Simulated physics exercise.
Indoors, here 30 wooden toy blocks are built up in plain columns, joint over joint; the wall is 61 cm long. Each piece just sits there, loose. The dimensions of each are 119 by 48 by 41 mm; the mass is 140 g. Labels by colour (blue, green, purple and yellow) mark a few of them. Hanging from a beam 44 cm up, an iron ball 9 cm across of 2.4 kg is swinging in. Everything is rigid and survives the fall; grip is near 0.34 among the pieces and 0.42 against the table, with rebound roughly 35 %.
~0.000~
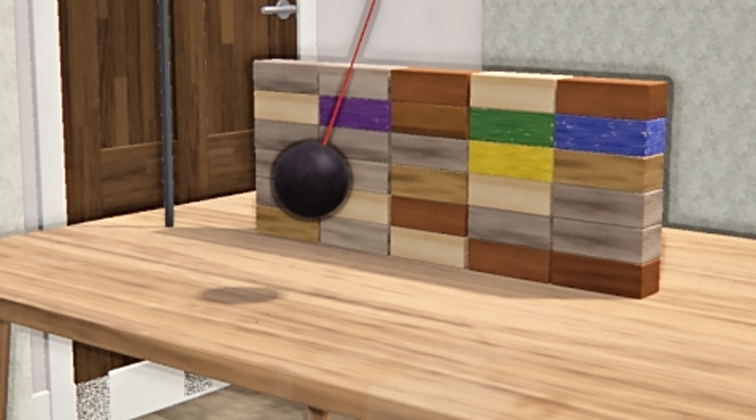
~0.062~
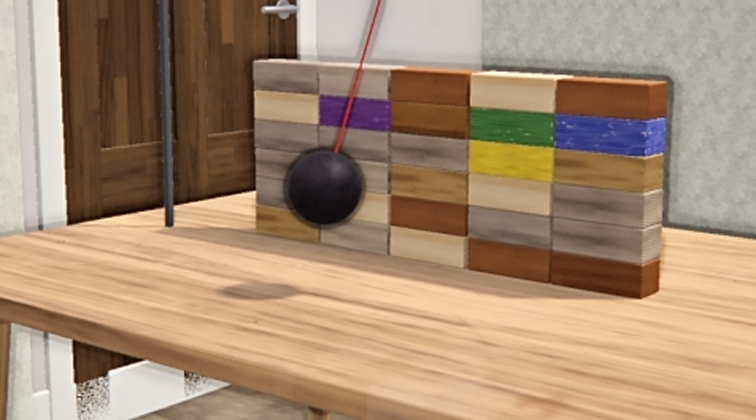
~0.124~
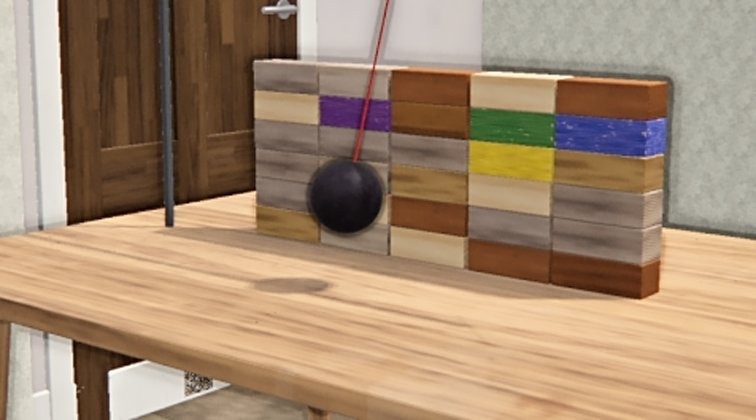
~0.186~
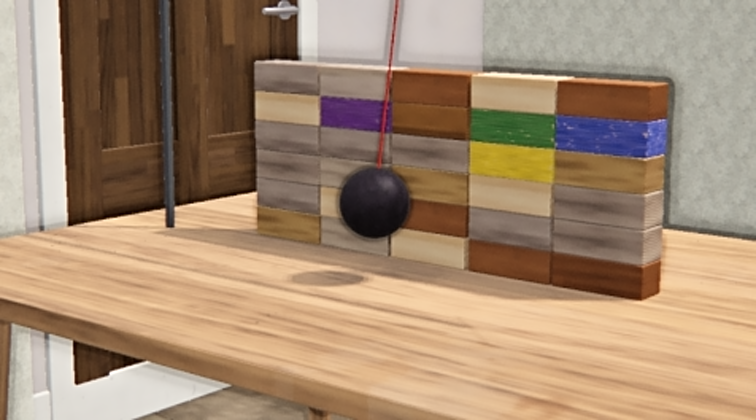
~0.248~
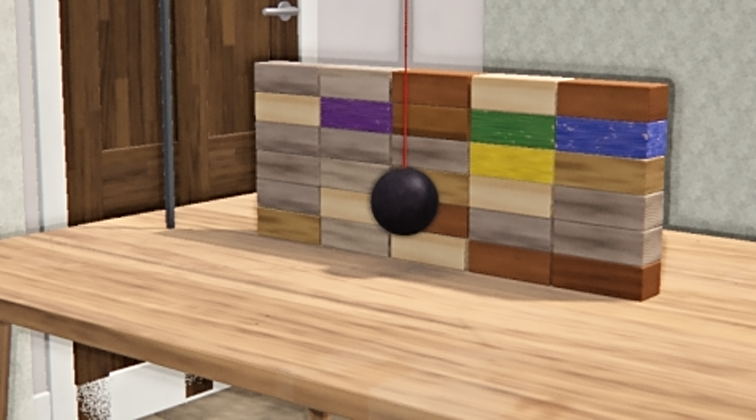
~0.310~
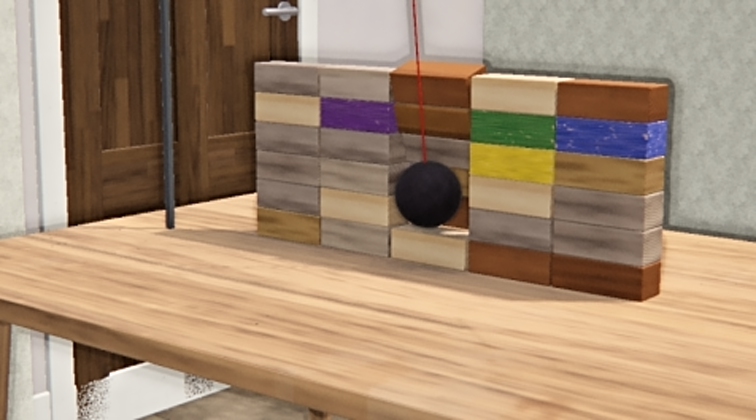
Dark ball on a red line swinging rightward into a wall of stacked wooden blocks, pushing the middle column slightly out of line.
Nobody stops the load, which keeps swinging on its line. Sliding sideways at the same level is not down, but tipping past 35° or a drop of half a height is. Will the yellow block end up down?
No.
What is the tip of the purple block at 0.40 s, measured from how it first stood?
Some 0 degrees.
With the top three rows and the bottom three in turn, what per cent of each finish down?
For the top it's 20 in a hundred, for the bottom 10 in a hundred.
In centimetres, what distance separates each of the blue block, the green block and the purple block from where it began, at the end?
I'd estimate blue at 0 cm, green at 0 cm and purple at 0 cm.
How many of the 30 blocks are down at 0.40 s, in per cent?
15 per cent.
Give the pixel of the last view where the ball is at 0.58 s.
Look close to (466, 169).
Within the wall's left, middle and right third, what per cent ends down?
Per cent - left 0, middle 80, right 0.
After 0.40 s, line 17° past plumb; 4 of the 30 blocks down; yellow block unmoved.
After 0.58 s, line 22° past plumb; 5 of the 30 blocks down; yellow block unmoved.
After 1.02 s, line 19° before plumb; 5 of the 30 blocks down; yellow block unmoved.
In the end (1.5 s), line 7° past plumb; 5 of the 30 blocks down; yellow block unmoved; blue block unmoved; purple block unmoved. From the last view, middles, yellow block near (521, 161), blue block near (610, 136).
